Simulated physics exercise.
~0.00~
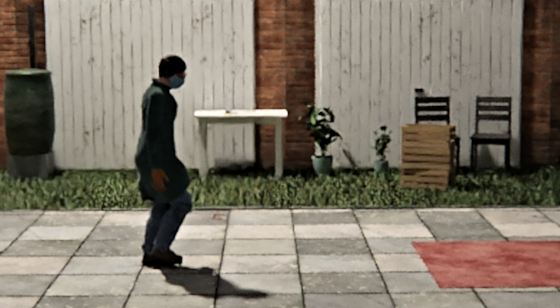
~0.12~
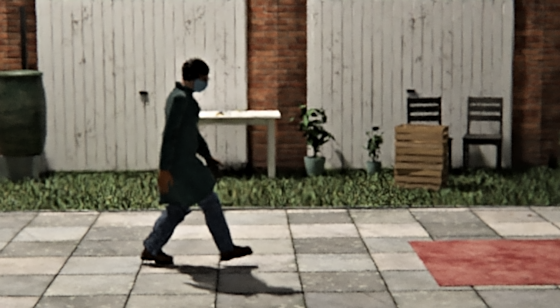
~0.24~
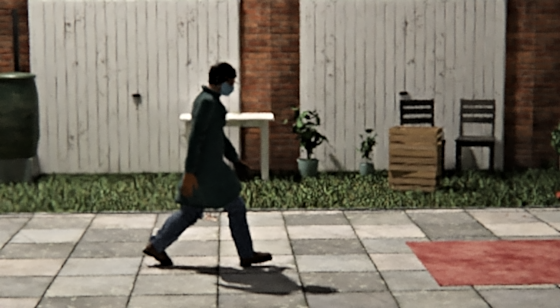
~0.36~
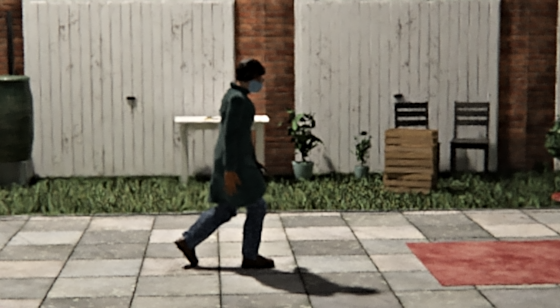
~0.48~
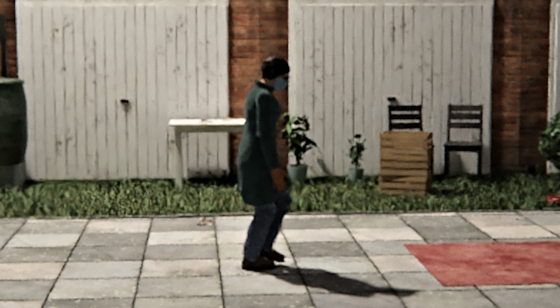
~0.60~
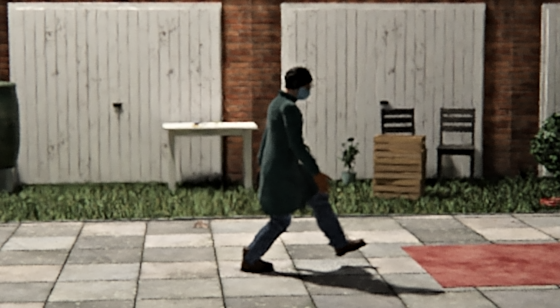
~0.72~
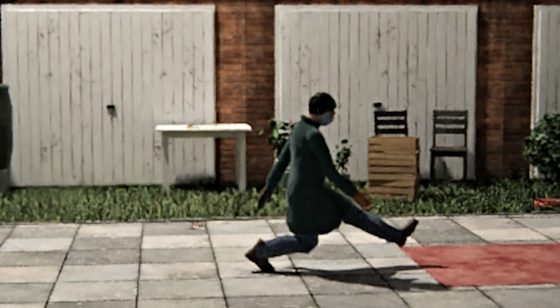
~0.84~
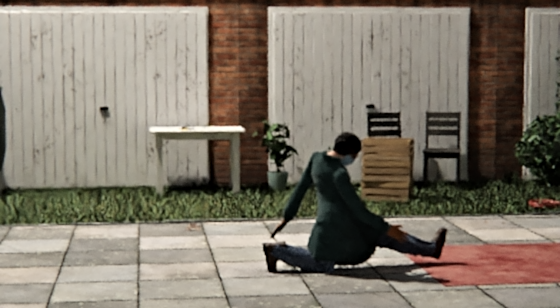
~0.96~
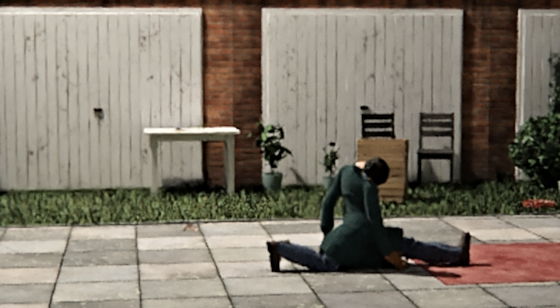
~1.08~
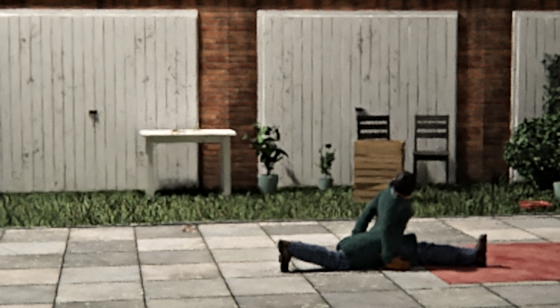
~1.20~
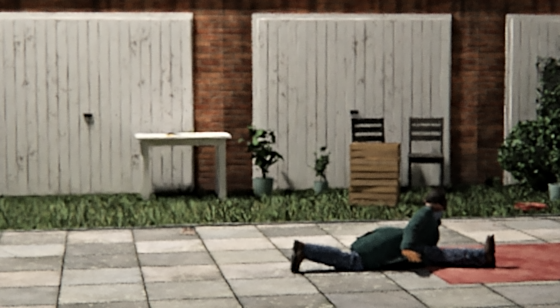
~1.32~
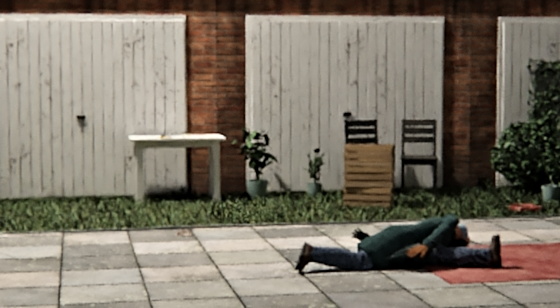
In this clip, a masked person in a long dark green coat walks right across a paved yard toward a red mat, slides down into a split with one leg forward, then folds forward until the torso lies low with the head over the mat.
